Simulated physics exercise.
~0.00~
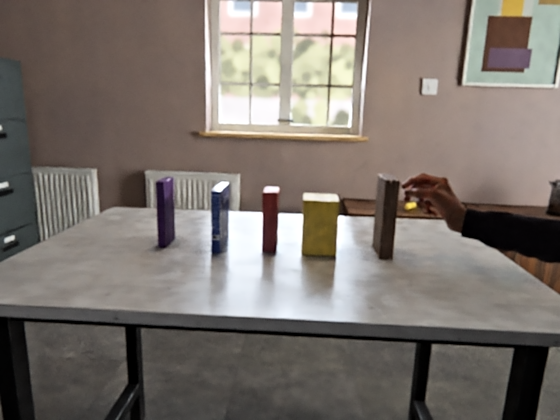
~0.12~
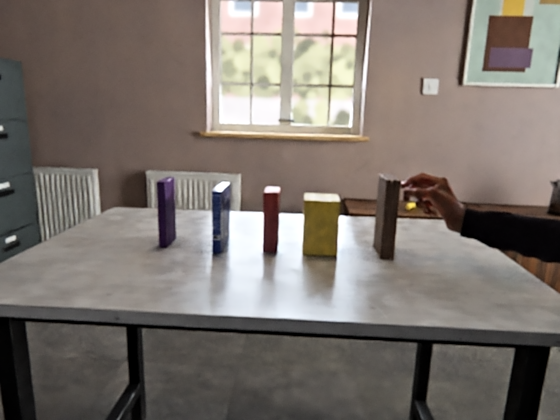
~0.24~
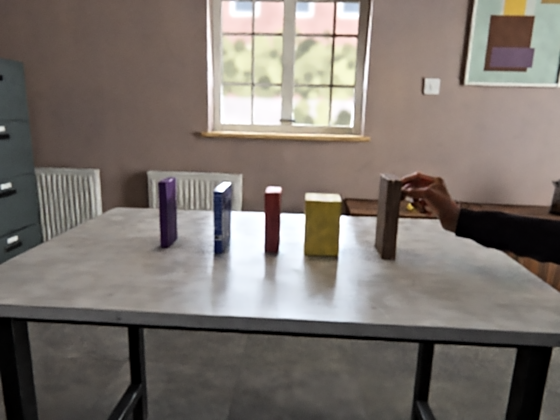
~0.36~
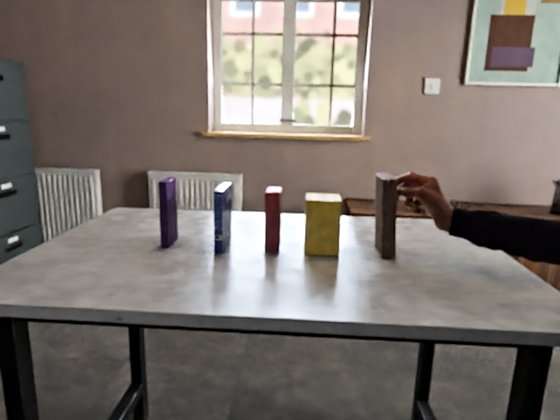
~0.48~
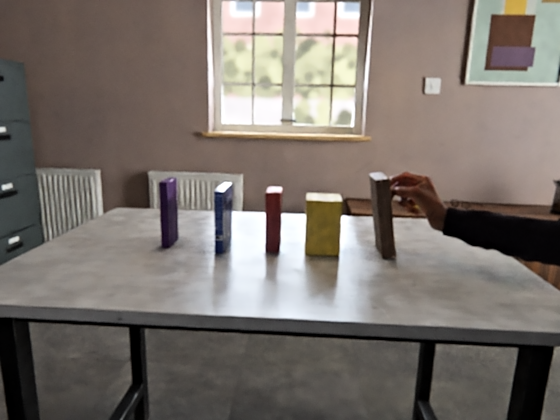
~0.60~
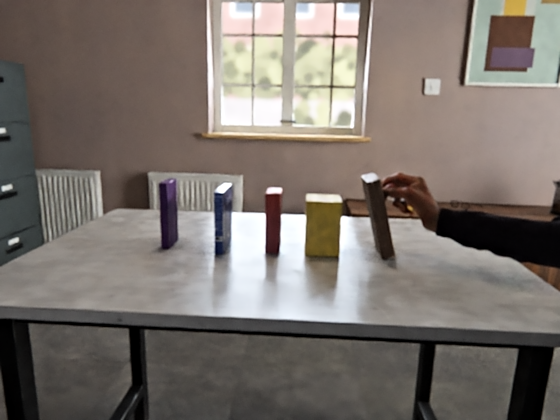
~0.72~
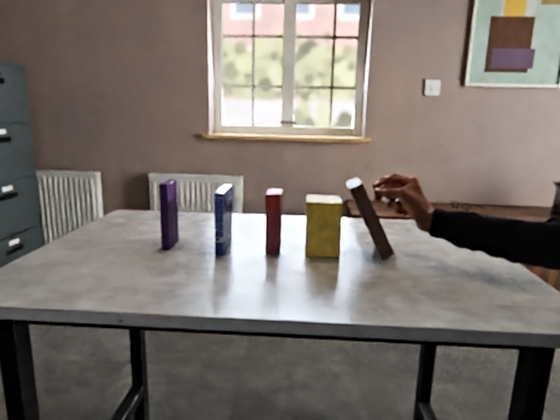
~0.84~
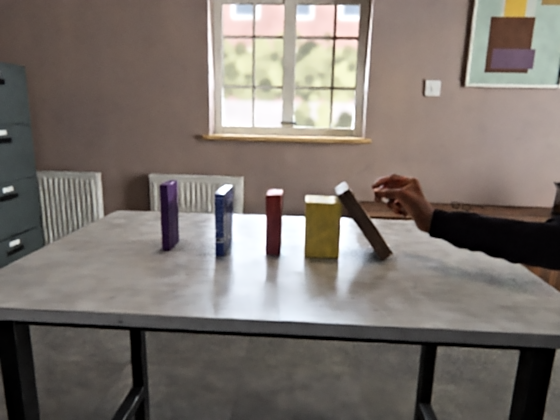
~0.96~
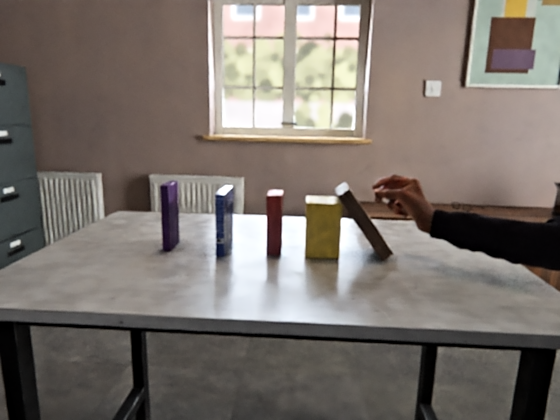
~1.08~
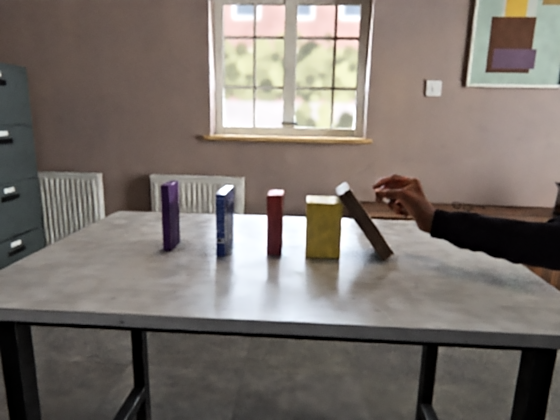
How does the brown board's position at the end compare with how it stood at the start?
At the start the brown board stands upright, and by the end it leans to the left against the yellow block.
